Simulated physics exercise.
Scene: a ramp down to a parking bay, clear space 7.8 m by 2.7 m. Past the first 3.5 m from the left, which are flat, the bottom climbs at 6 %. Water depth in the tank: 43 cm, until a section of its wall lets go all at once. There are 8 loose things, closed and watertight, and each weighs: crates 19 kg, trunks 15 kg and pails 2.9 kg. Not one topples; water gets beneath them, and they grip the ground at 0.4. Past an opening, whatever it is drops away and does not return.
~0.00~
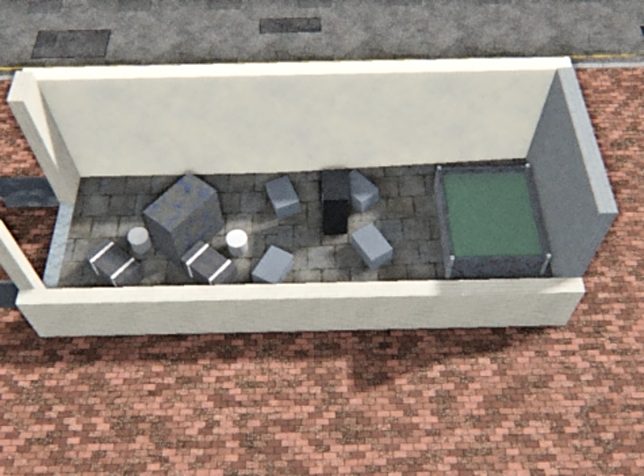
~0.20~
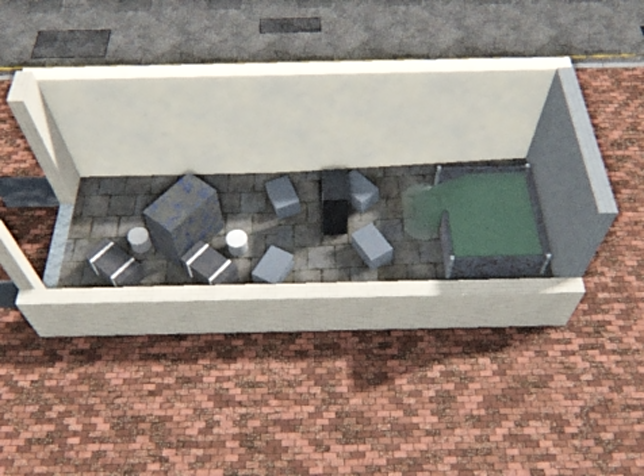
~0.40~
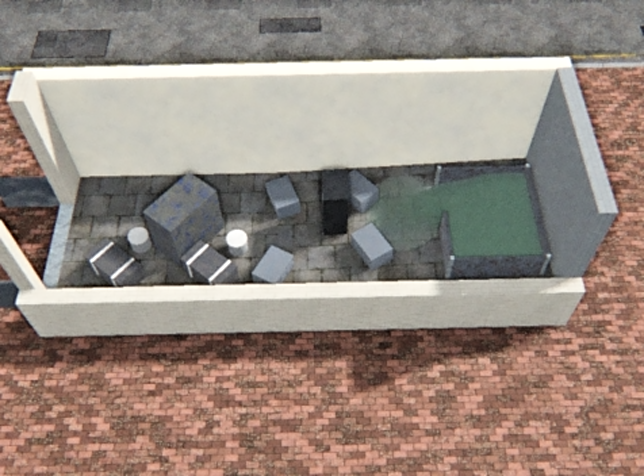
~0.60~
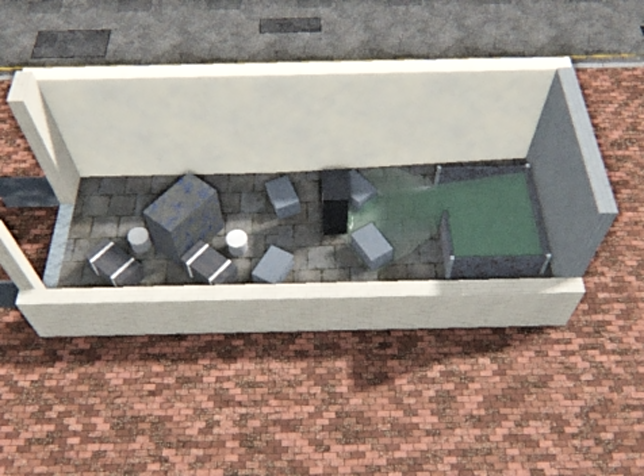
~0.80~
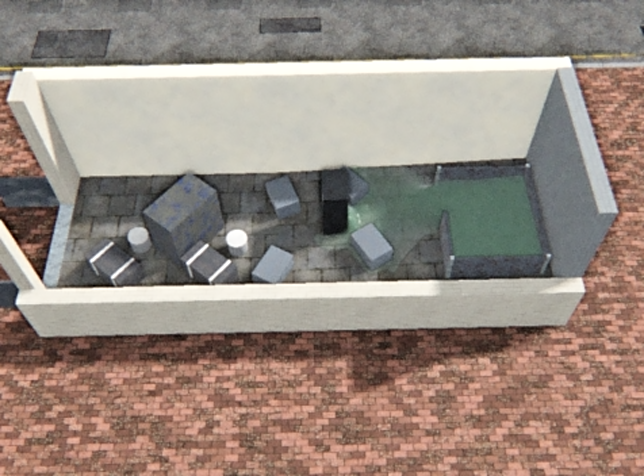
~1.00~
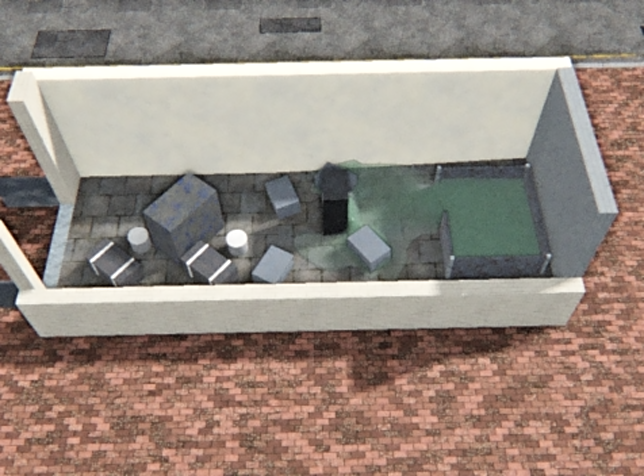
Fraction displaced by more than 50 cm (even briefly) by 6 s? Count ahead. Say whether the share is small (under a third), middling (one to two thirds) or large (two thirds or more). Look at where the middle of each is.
Middling, one to two thirds.
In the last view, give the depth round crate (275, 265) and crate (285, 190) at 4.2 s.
I'd estimate 9 cm for the first and 9 cm for the second.
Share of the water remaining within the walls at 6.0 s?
Around 88 % of the water.
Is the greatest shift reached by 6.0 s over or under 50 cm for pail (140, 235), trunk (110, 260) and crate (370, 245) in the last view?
First stays inside the line, second stays inside the line, third crosses the line.
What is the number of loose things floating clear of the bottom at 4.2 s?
My tally comes to 3.
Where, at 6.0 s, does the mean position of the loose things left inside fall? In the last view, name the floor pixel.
Mean floor pixel: About (199, 269).
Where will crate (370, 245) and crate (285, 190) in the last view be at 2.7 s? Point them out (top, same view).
I'd say close to (362, 277) and close to (244, 228).
After 1.4 s 1 of 8 are over 50 cm from their spots; 0 afloat.
After 2.7 s 3 of 8 are over 50 cm from their spots; 1 afloat.
After 4.2 s 4 of 8 are over 50 cm from their spots; 3 afloat.
After 6.0 s 4 of 8 are over 50 cm from their spots, and 4 have been at some point; 3 afloat.
